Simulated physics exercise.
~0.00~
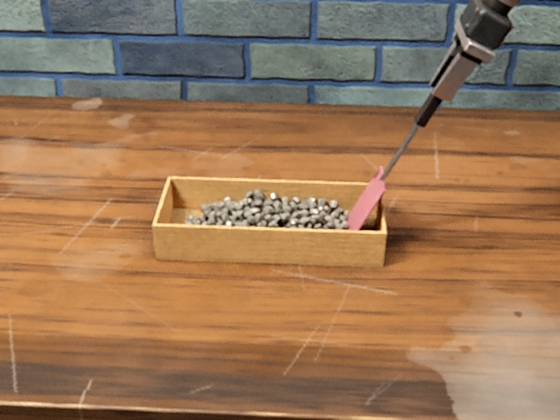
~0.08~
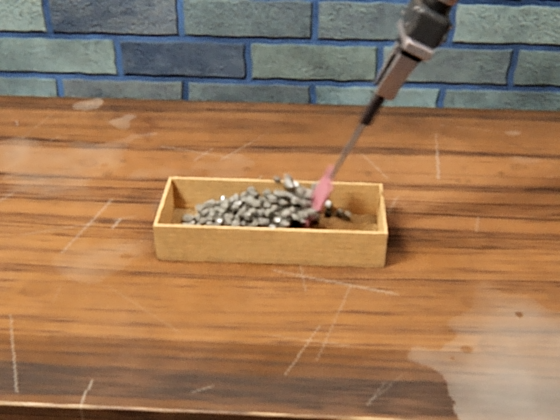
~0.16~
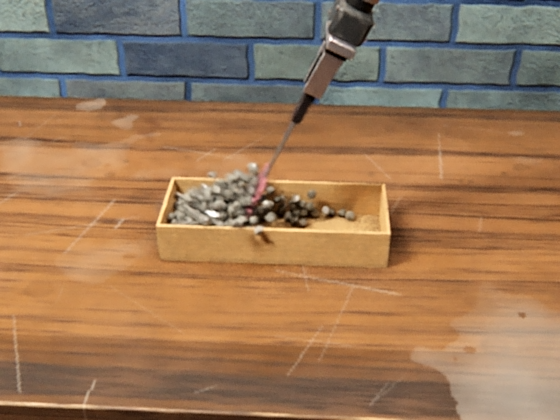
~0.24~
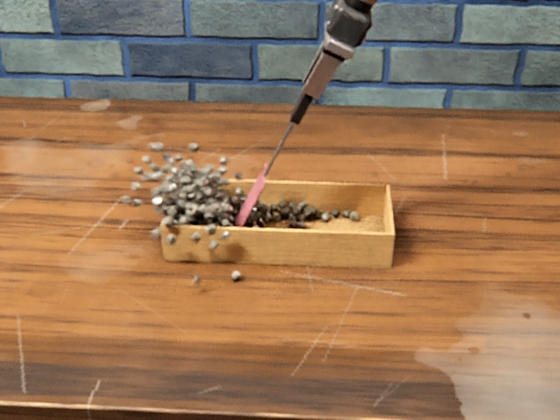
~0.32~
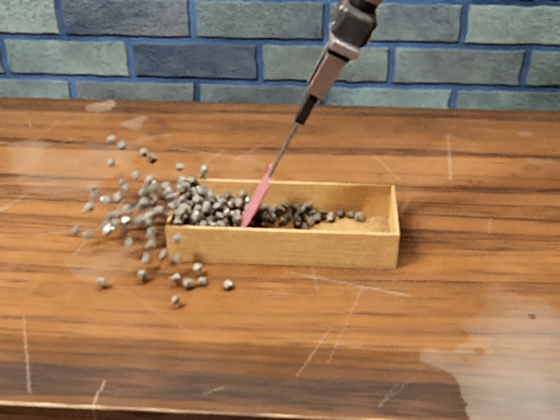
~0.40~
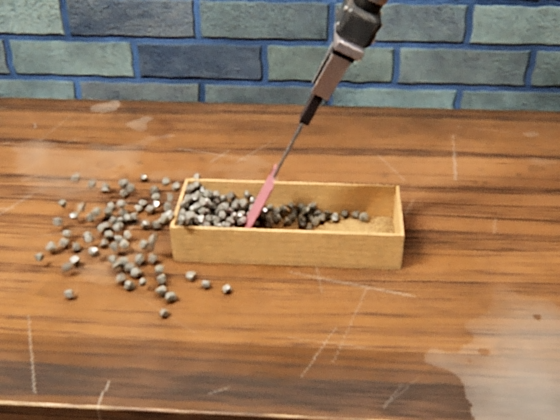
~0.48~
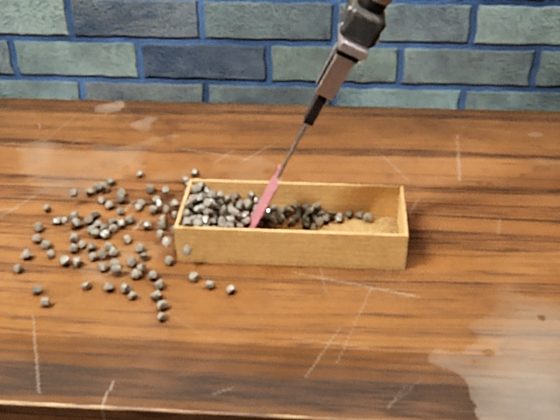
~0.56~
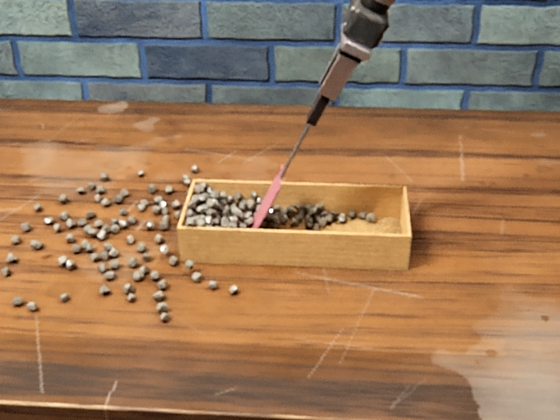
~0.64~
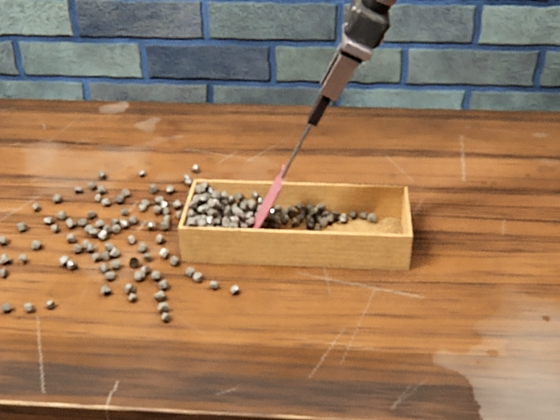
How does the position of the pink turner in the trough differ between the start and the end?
At the start the turner is at the right end of the trough. At the end it rests farther left, a little left of the trough's middle, against the remaining pebbles.
